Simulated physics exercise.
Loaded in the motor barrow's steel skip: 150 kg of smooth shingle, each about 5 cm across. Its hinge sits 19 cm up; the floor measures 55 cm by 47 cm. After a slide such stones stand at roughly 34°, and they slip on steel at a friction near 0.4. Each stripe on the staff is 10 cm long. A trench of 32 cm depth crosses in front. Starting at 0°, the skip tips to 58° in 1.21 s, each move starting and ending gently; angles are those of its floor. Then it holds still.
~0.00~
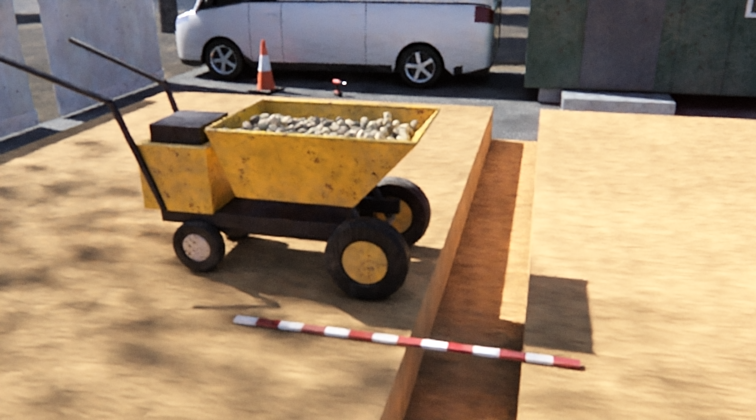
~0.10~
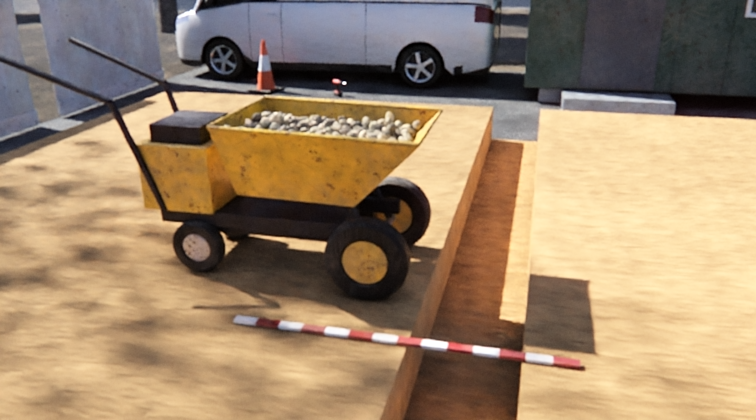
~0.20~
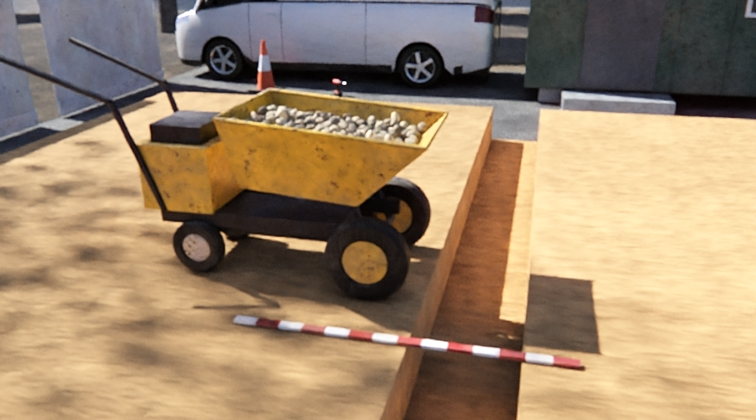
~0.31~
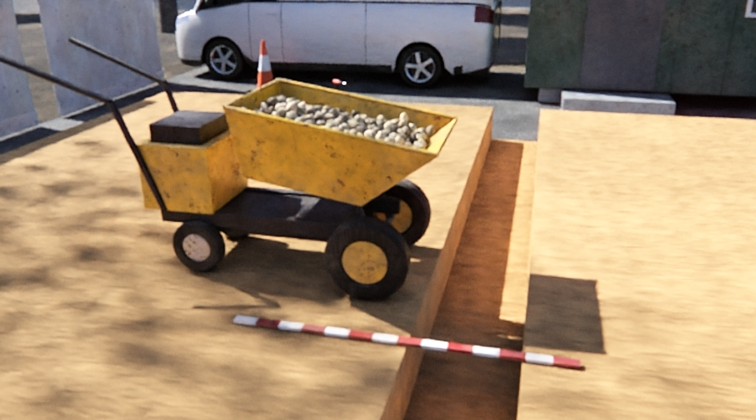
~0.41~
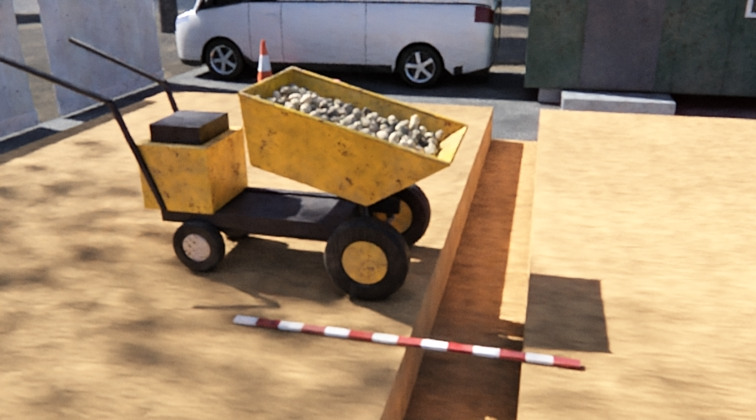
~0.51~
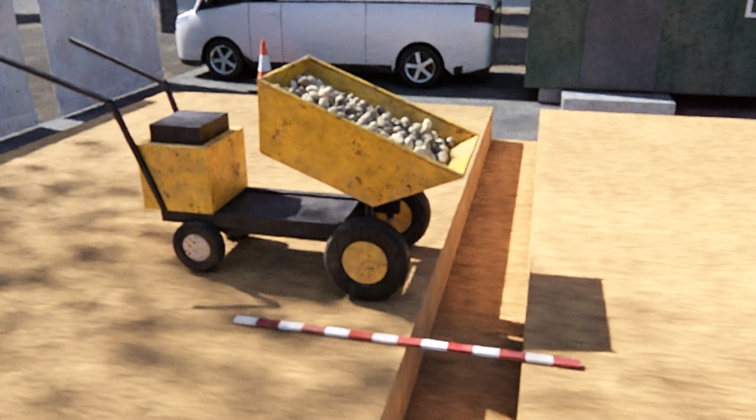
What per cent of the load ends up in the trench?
Some 40 per cent of it.
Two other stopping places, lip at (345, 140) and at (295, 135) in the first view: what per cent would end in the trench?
First some 90, then 80 per cent.
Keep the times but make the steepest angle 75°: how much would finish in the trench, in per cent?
In that case some 30 per cent.
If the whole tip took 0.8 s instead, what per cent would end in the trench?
In that case some 35 per cent.
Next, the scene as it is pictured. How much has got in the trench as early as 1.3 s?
About 5 per cent by then.
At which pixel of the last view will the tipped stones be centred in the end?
Near (555, 287).
After 0.9 s the floor is at 49°; 100 % in the skip; the foremost stones are at (489, 202).
After 1.3 s the floor is at 58°; 76 % in the skip, 5 % in the trench, 19 % past the trench; the foremost stones are at (592, 296).
After 1.7 s the floor is at 58°; 41 % in the skip, 7 % in the trench, 52 % past the trench; the foremost stones are at (708, 294).
After 3.6 s the floor is at 58°; 2 % in the skip, 40 % in the trench, 58 % past the trench; the foremost stones are past the picture's edge.
